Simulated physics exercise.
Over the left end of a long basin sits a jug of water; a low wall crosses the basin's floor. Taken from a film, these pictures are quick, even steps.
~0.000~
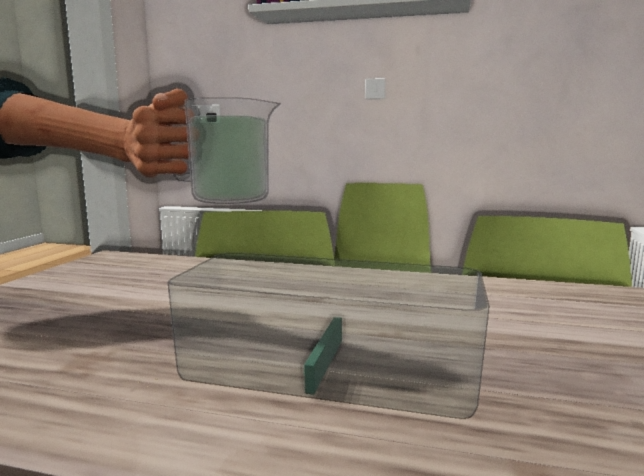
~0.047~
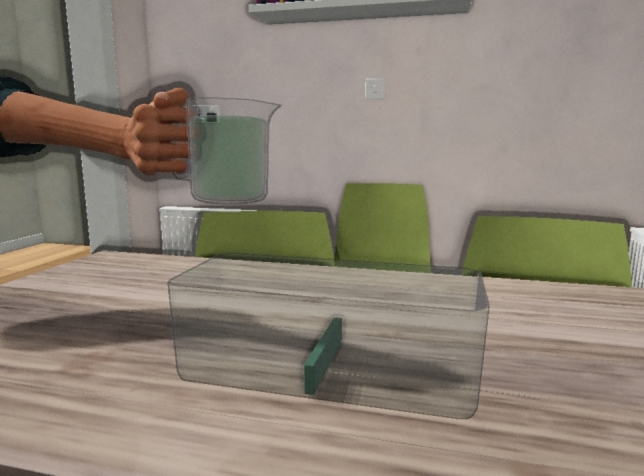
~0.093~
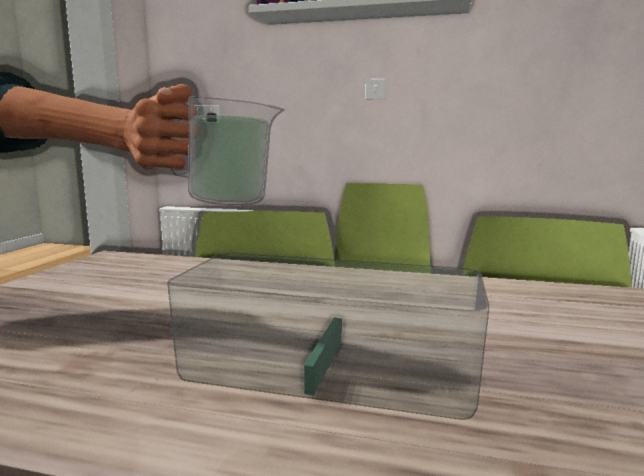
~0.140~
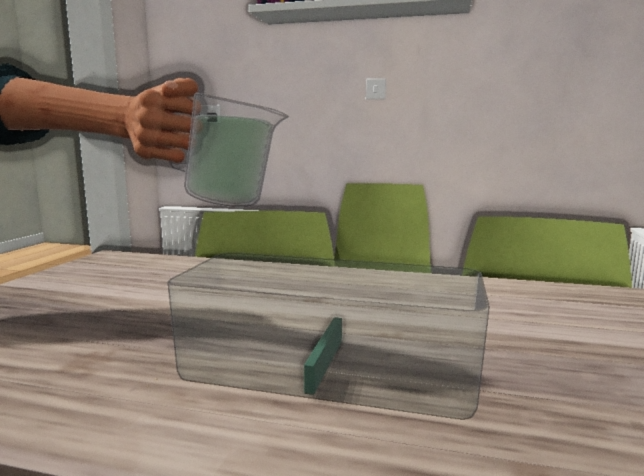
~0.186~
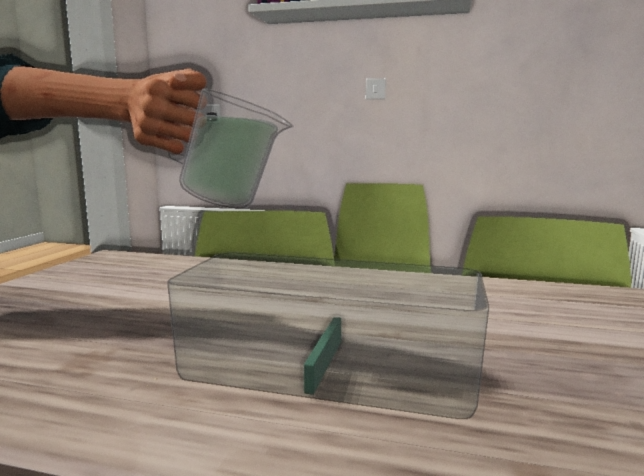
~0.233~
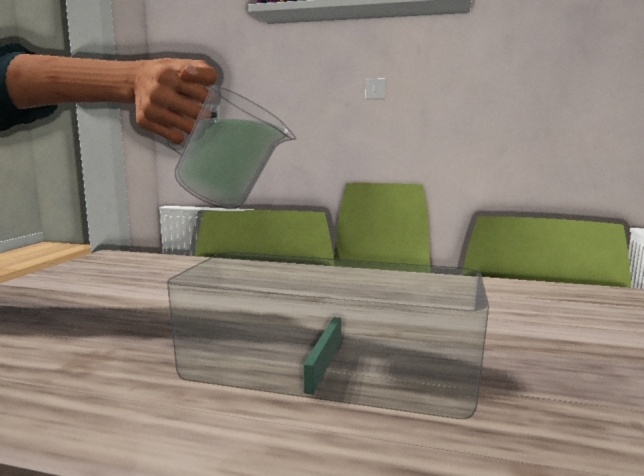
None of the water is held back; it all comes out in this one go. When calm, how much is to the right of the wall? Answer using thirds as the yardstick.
Over two thirds of it.
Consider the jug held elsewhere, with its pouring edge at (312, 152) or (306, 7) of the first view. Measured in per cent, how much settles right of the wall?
Estimate, first then second: 95 per cent and 80 per cent.
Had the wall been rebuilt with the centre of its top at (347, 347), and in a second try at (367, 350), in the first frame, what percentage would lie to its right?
About 45 per cent on the first try, and 5 per cent on the second.
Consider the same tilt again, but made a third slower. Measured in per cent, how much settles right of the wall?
About 85 per cent.
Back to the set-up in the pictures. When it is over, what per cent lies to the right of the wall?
About 85 per cent.
A moment on, the jug is tipped on its side and 66 per cent is still to pour, 0 is left of the wall and 9 right of it.
Next, the jug is tipped on its side and 26 per cent is still to pour, 3 is left of the wall and 50 right of it.
Then the jug is tipped on its side and 9 per cent is still to pour, 5 is left of the wall and 79 right of it.
Later the jug is tipped on its side and 3 per cent is still to pour, 9 is left of the wall and 85 right of it.
At rest 14 per cent lies left of the wall, 85 right of it and 1 outside.
